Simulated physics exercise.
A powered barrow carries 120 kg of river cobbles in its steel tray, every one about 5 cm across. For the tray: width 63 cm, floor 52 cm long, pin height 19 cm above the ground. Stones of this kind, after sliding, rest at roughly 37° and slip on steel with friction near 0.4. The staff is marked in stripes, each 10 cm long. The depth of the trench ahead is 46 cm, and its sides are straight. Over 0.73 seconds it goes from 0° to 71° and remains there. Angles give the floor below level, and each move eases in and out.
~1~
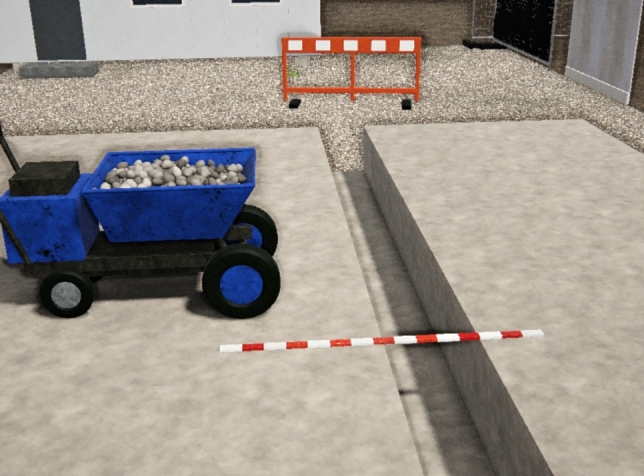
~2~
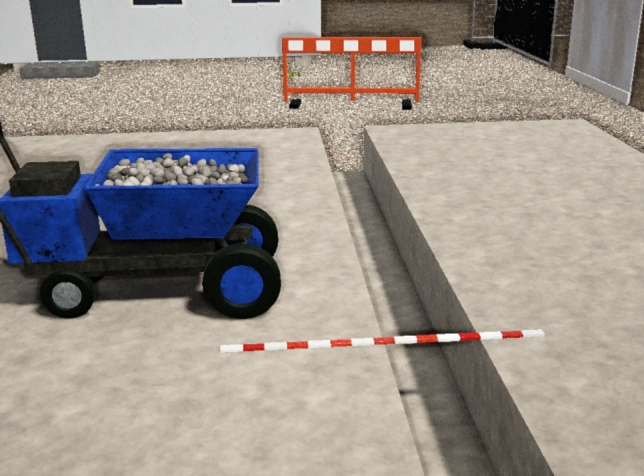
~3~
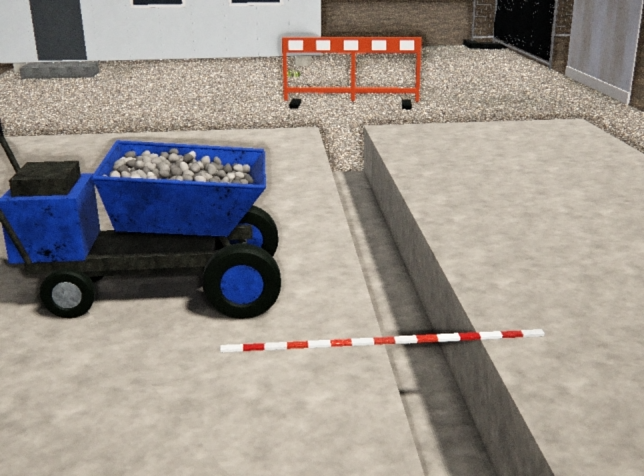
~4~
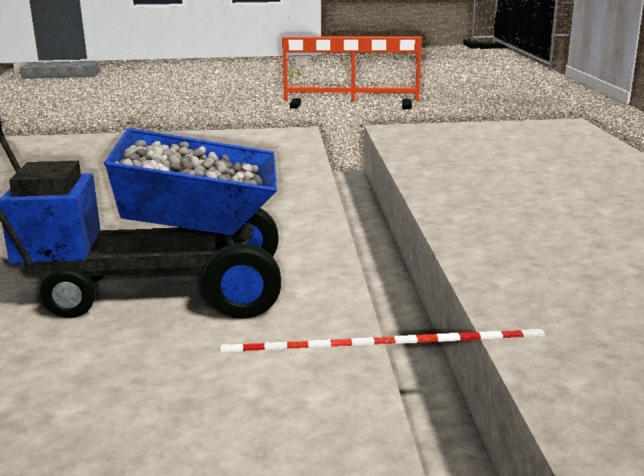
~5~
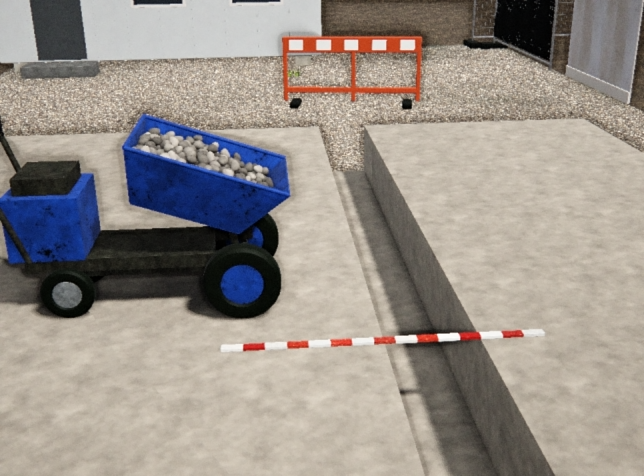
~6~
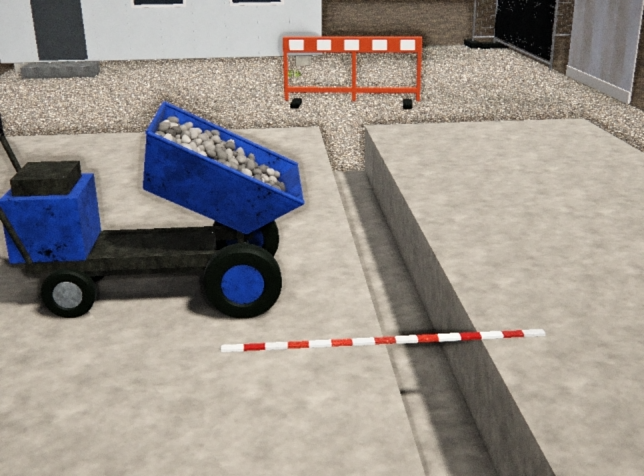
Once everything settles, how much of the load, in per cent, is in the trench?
Once it settles, about 88 per cent of the load is there.
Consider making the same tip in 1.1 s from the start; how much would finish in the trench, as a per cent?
It'd be some 90 per cent.
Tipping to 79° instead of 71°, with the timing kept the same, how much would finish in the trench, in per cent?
In that case some 95 per cent.
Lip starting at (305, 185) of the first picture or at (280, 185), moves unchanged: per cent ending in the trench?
Roughly 80 in a hundred from the first, 95 in a hundred from the second.
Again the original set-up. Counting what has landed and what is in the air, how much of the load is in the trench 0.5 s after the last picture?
Something like 25 in a hundred.
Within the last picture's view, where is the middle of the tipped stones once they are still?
Roughly at (408, 347).
Then, 0.2 s after the last picture the floor is at 60°, 100 % in the tray; the foremost stones are at (326, 217).
Then, 0.5 s after the last picture the floor is at 71°, 68 % in the tray, 7 % short of the trench, 25 % in the trench; the foremost stones are at (417, 307).
Then, 0.9 s after the last picture the floor is at 71°, 27 % in the tray, 6 % short of the trench, 67 % in the trench; the foremost stones are at (444, 324).
Then, 2.8 s after the last picture the floor is at 71°, 0 % in the tray, 12 % short of the trench, 88 % in the trench; the foremost stones are at (459, 329).
